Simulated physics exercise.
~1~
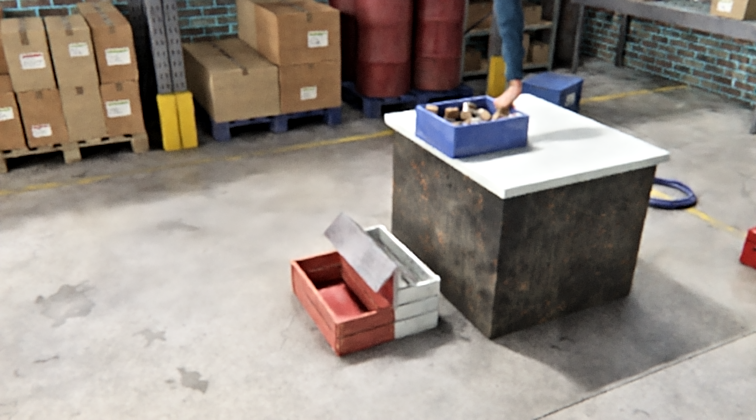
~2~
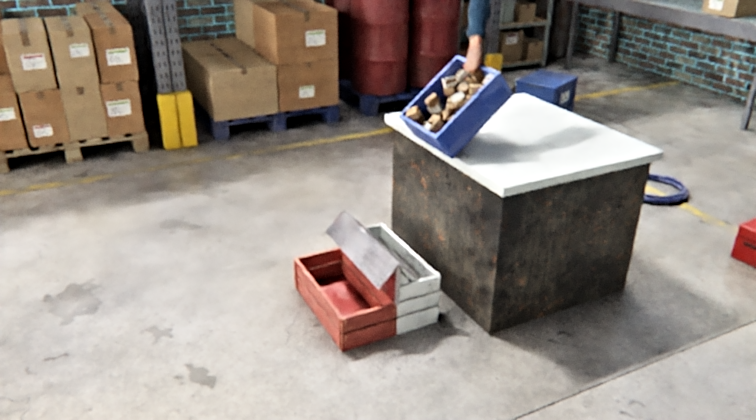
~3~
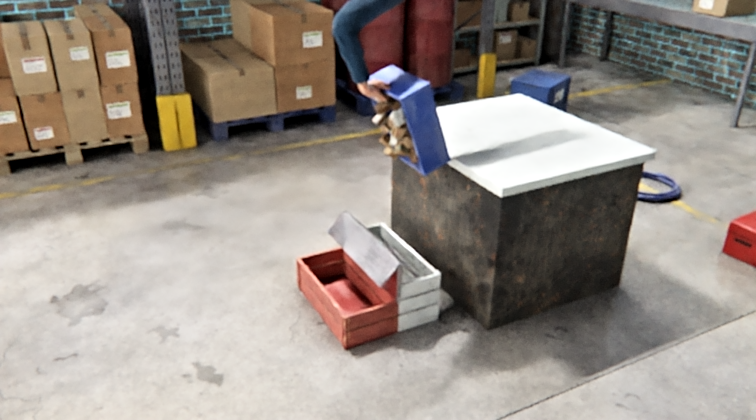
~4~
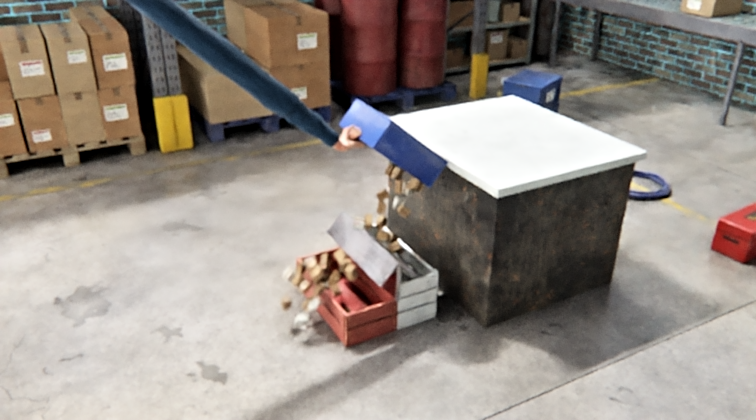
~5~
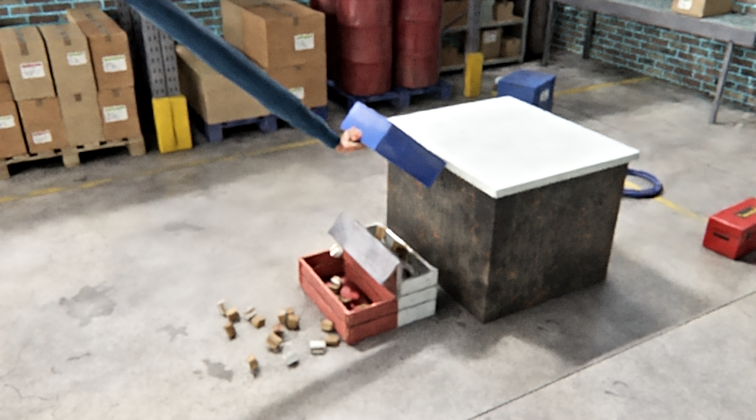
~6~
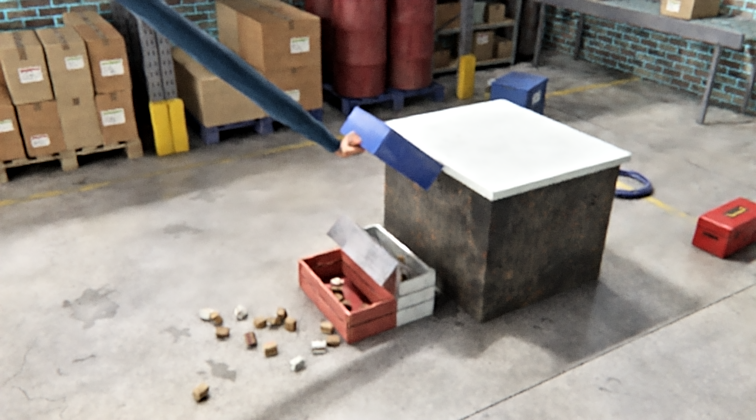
A blue box filled with small brownish blocks sits on the white top of a dark bench in a warehouse, with a hand at its rim. The hand lifts and tilts it, then swings it left past the edge. As the box tips over, the blocks pour down onto a sloped grey splitter above a red bin and a white box on the floor. Some drop into the two containers, while others tumble over the red bin's far side. The arm holds the upturned box still as the strays settle, scattered across the concrete to the left.
